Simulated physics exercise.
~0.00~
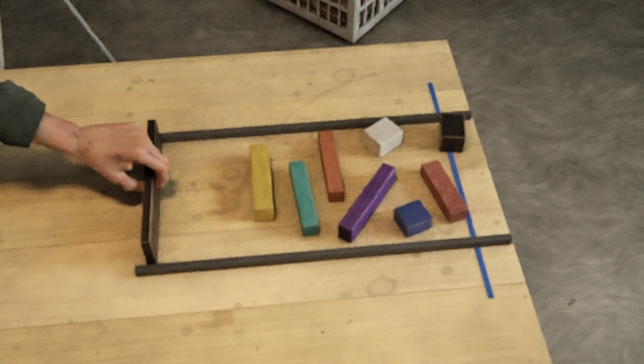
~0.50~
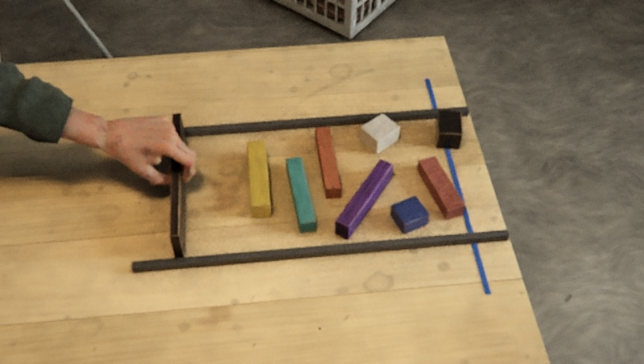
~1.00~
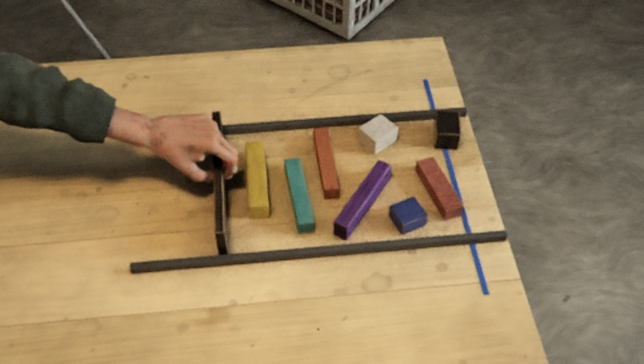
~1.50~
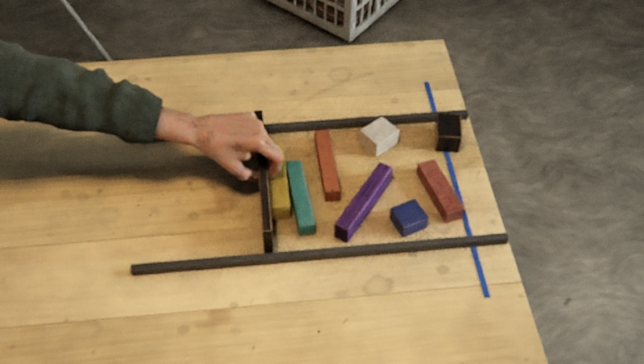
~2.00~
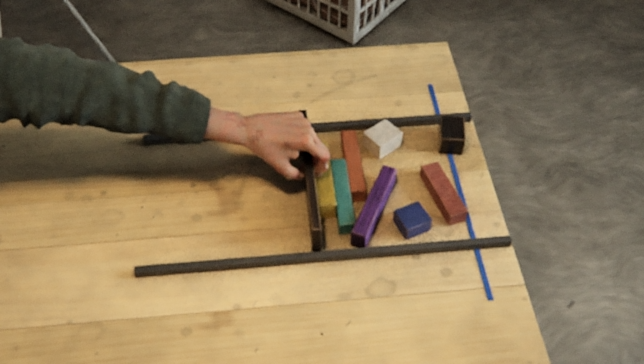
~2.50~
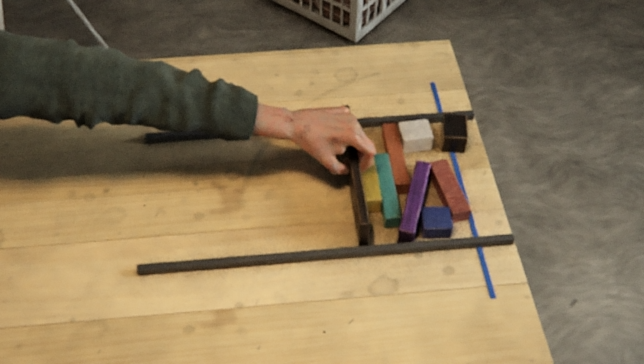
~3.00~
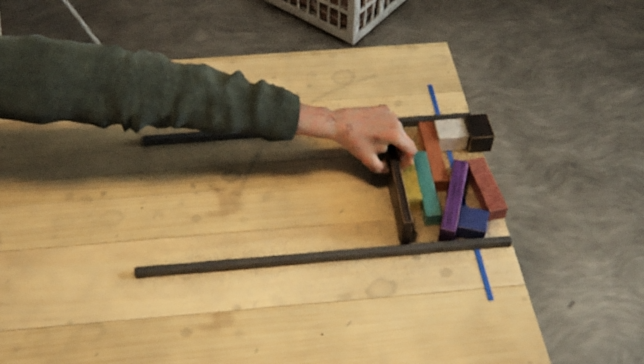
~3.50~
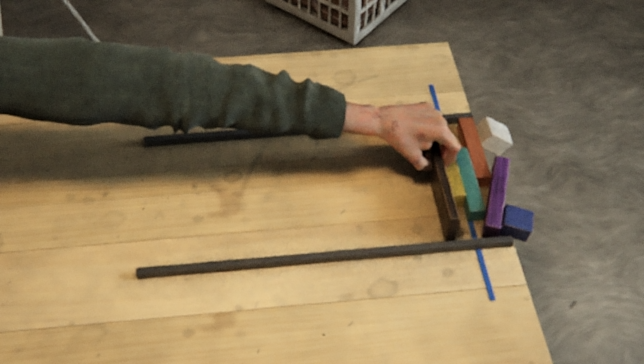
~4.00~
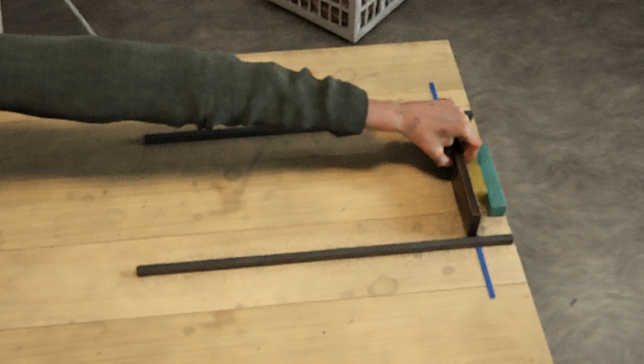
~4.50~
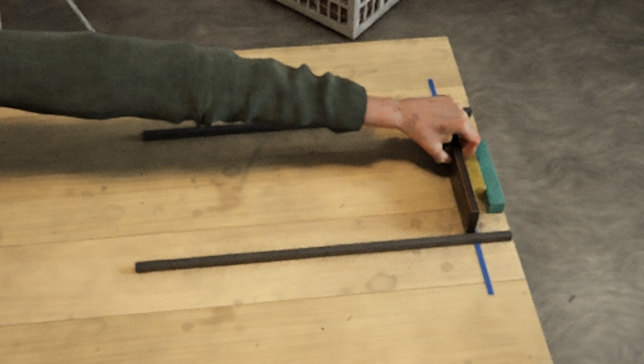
A hand sliding an upright board rightward between two dark rails, sweeping coloured blocks off a wooden table until two remain.
